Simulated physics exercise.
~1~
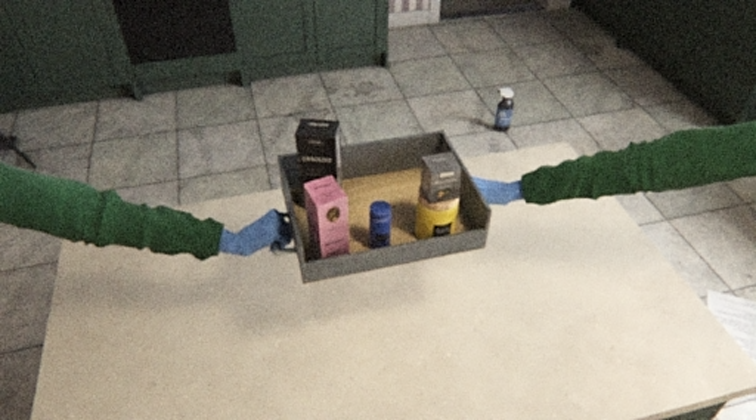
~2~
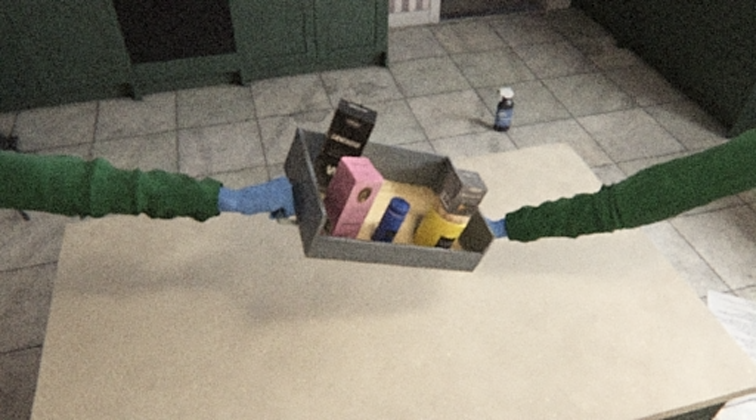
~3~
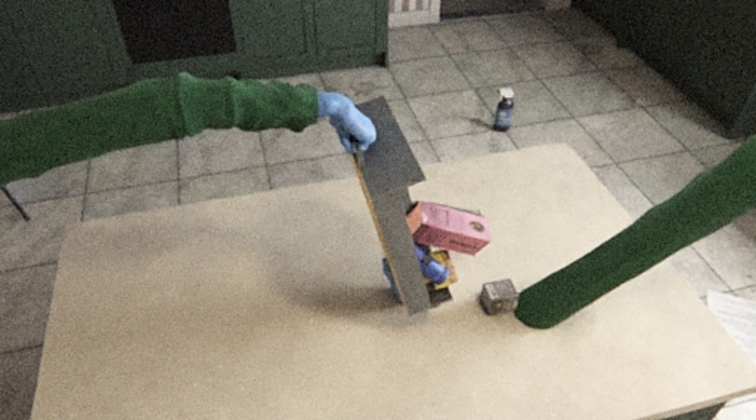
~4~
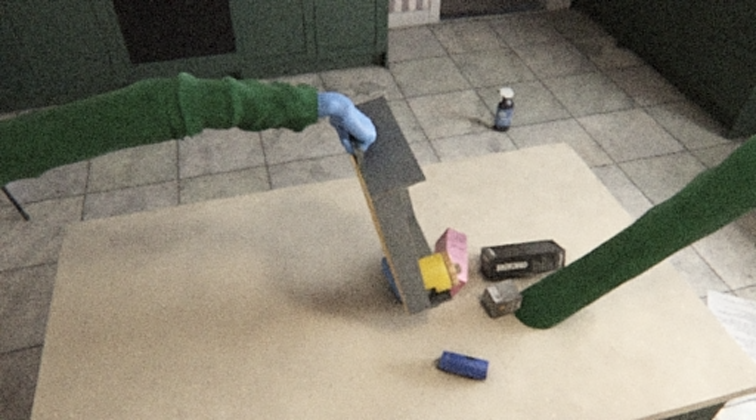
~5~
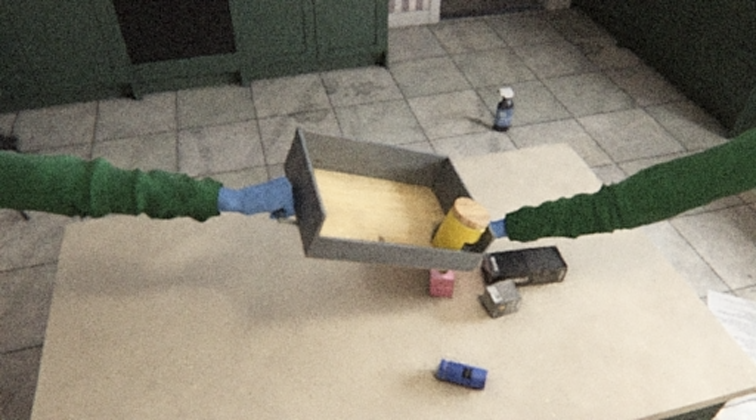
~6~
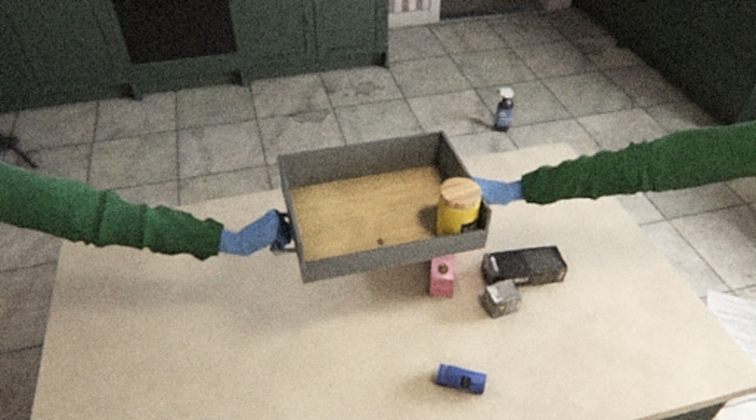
Two blue-gloved hands in green sleeves hold a grey open crate above a pale table in a tiled room with dark green cabinets, seen from above. Inside stand a black carton and a pink carton at the left, a blue shaker in the middle, and a grey carton and yellow jar at the right. The hands tip the crate steeply, right side down, and its contents topple and slide. The grey carton, black carton and blue shaker land on the table, and the pink carton follows. The crate swings back level, with only the yellow jar inside, upright near its right wall.
